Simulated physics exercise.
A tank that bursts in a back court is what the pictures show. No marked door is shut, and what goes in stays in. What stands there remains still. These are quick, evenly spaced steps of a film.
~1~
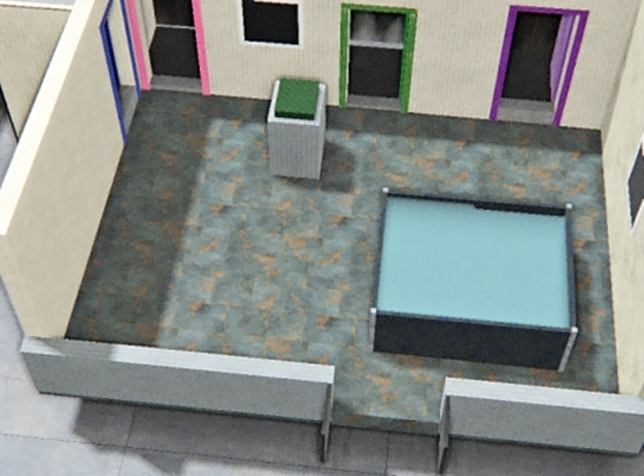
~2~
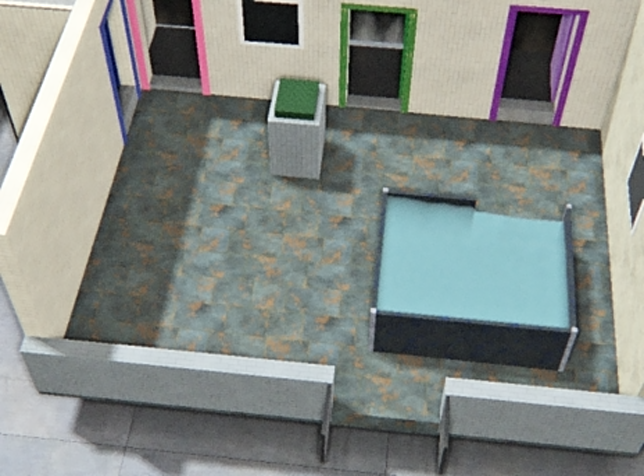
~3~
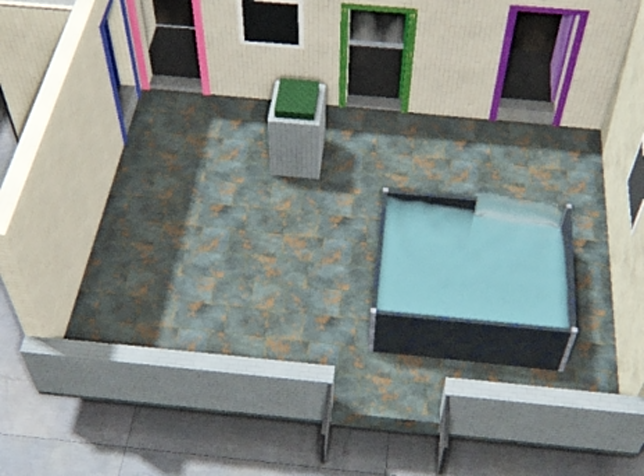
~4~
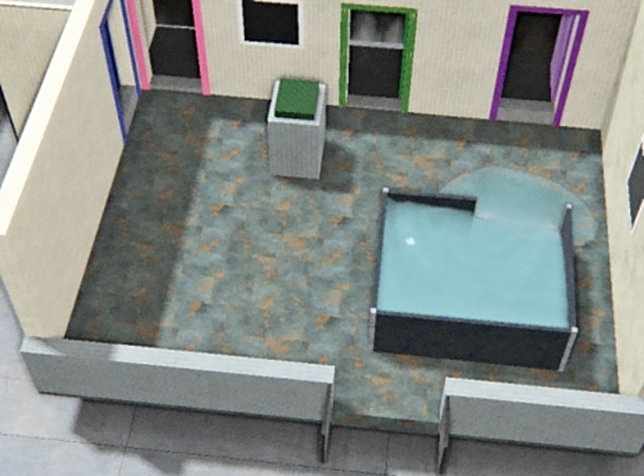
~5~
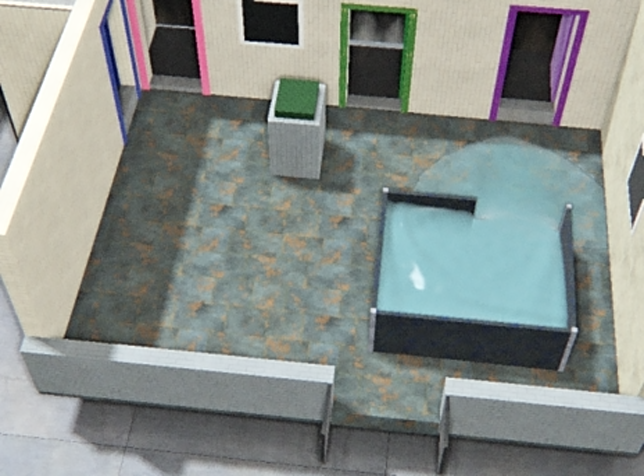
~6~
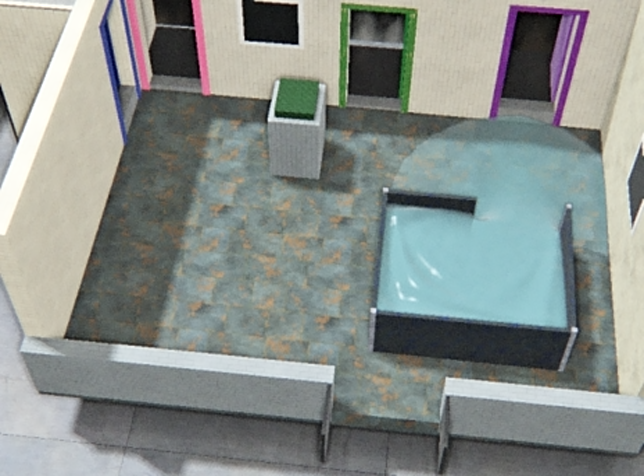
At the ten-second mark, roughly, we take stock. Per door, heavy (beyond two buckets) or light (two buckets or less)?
Blue door - light; green door - heavy; pink door - heavy; purple door - heavy.
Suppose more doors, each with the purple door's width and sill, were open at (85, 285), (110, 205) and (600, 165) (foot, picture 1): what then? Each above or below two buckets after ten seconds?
Falls short; falls short; exceeds the limit.
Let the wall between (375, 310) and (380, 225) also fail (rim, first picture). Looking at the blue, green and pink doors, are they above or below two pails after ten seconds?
In short: Blue door stays under; green door floods; pink door is over.
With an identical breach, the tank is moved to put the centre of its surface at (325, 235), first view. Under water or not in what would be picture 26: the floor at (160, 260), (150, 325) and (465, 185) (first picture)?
Going through them in turn: Still bare, still bare and waterlogged.
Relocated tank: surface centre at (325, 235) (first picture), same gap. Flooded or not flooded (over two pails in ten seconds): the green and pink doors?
Green: Over the limit; pink: Within the limit.
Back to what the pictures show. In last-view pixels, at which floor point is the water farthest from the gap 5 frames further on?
Close to (360, 112).
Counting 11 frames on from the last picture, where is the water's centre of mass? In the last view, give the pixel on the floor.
Point: (490, 234).
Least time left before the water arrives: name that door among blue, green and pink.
The green door.
A moment on, water covers 20 % of the floor; the blue door not reached, the green door under two buckets in, the pink door not reached, the purple door over two buckets in.
Next, water covers 25 % of the floor; the blue door not reached, the green door under two buckets in, the pink door not reached, the purple door far over two buckets in.
Then, water covers 50 % of the floor; the blue door wet at the sill, nothing in, the green door over two buckets in, the pink door wet at the sill, nothing in, the purple door far over two buckets in.
Later, water covers 95 % of the floor; the blue door wet at the sill, nothing in, the green door far over two buckets in, the pink door over two buckets in, the purple door far over two buckets in.
In the end, water covers 100 % of the floor; the blue door wet at the sill, nothing in, the green door far over two buckets in, the pink door over two buckets in, the purple door far over two buckets in.
